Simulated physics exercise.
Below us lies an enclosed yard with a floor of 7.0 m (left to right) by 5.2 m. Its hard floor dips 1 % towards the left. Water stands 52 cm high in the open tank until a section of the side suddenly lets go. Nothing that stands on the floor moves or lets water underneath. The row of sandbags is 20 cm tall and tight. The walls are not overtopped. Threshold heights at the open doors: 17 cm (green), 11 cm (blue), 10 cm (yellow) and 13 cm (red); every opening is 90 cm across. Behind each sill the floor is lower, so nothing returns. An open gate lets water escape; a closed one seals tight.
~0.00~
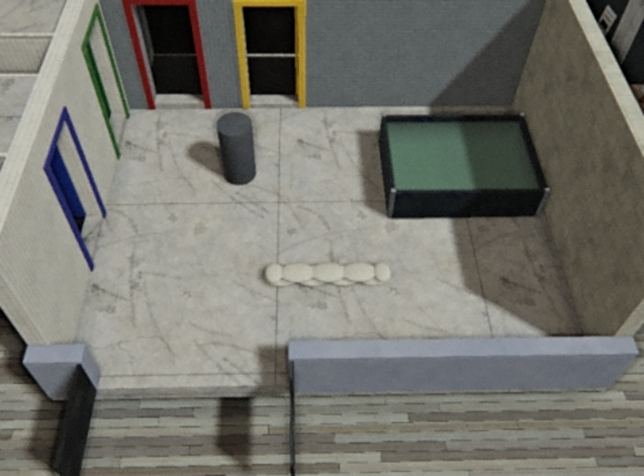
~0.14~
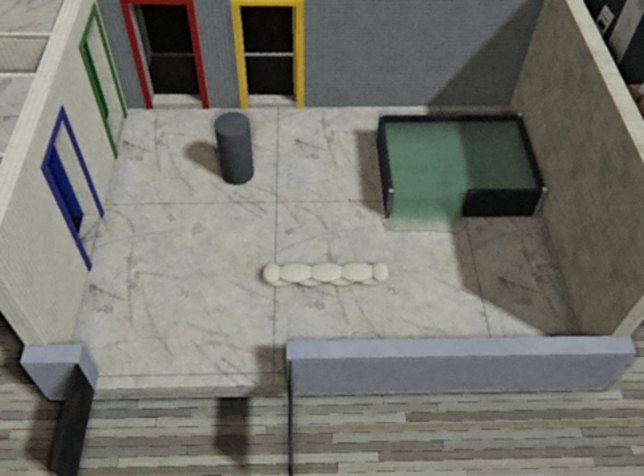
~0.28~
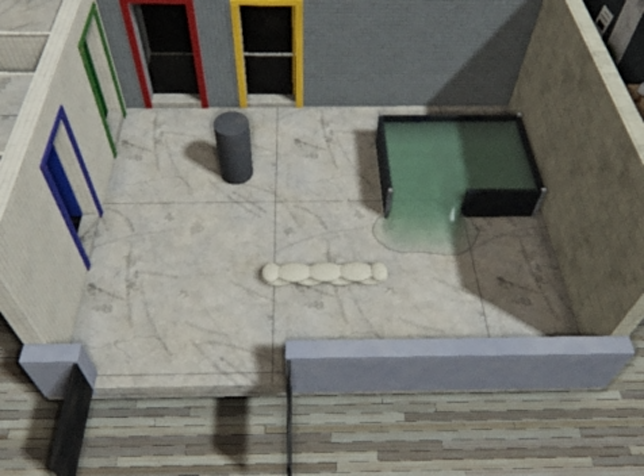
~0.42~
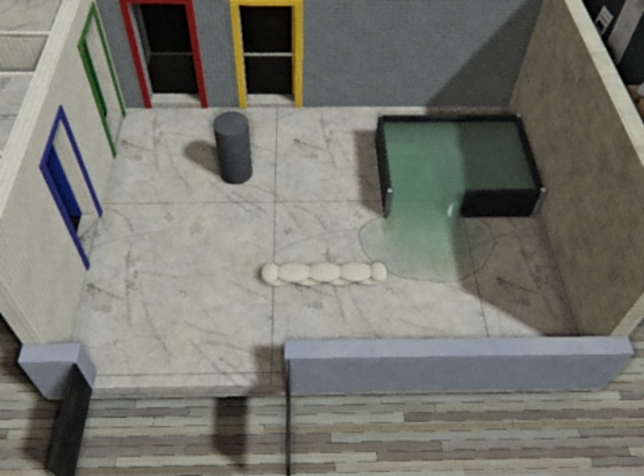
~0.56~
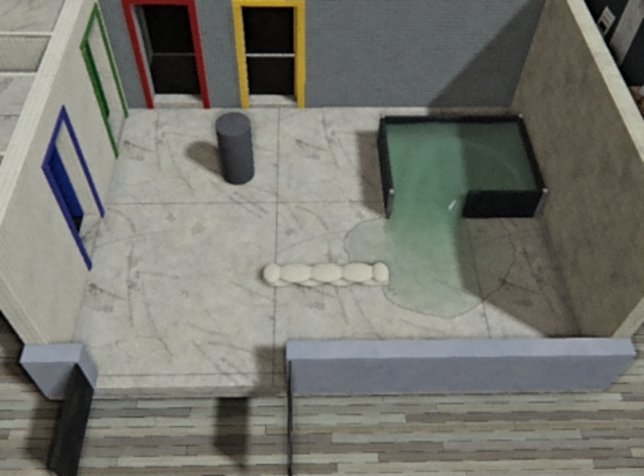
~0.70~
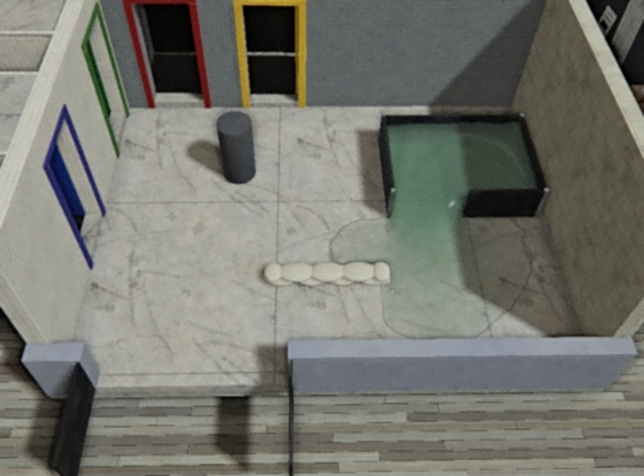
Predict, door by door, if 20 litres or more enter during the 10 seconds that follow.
Within that time: At the green door it keeps below the limit; at the blue door it does not reach the limit; at the yellow door it stays under the limit; at the red door it keeps below the limit.
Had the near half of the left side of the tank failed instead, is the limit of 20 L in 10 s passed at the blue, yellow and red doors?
Against that limit: Blue past it, yellow under, red not over.
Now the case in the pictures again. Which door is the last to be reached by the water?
The yellow one.
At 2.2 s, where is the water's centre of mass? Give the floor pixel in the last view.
Near (434, 235).
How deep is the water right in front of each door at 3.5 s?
In cm: Green 0, blue 8, yellow 0, red 0.
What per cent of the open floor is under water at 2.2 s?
About 30 per cent.
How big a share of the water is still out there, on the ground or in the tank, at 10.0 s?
Roughly 92 in a hundred.
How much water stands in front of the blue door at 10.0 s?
Some 8.5 cm.
After 1.4 s water covers 20 % of the floor and is deepest (32 cm) near (411, 220); green door not reached, blue door not reached, yellow door not reached, red door not reached.
After 2.2 s water covers 30 % of the floor and is deepest (30 cm) near (417, 353); green door not reached, blue door not reached, yellow door not reached, red door not reached.
After 3.5 s water covers 60 % of the floor and is deepest (22 cm) near (565, 362); green door not reached, blue door 8 cm at the sill, 0 L in, yellow door not reached, red door not reached.
After 6.0 s water covers 70 % of the floor and is deepest (14 cm) near (456, 219); green door 5 cm at the sill, 0 L in, blue door 9 cm at the sill, 2 L in, yellow door not reached, red door 3 cm at the sill, 0 L in.
After 10.0 s water covers 85 % of the floor and is deepest (12 cm) near (130, 108); green door 10 cm at the sill, 0 L in, blue door 8 cm at the sill, 2 L in, yellow door 4 cm at the sill, 0 L in, red door 10 cm at the sill, 0 L in.
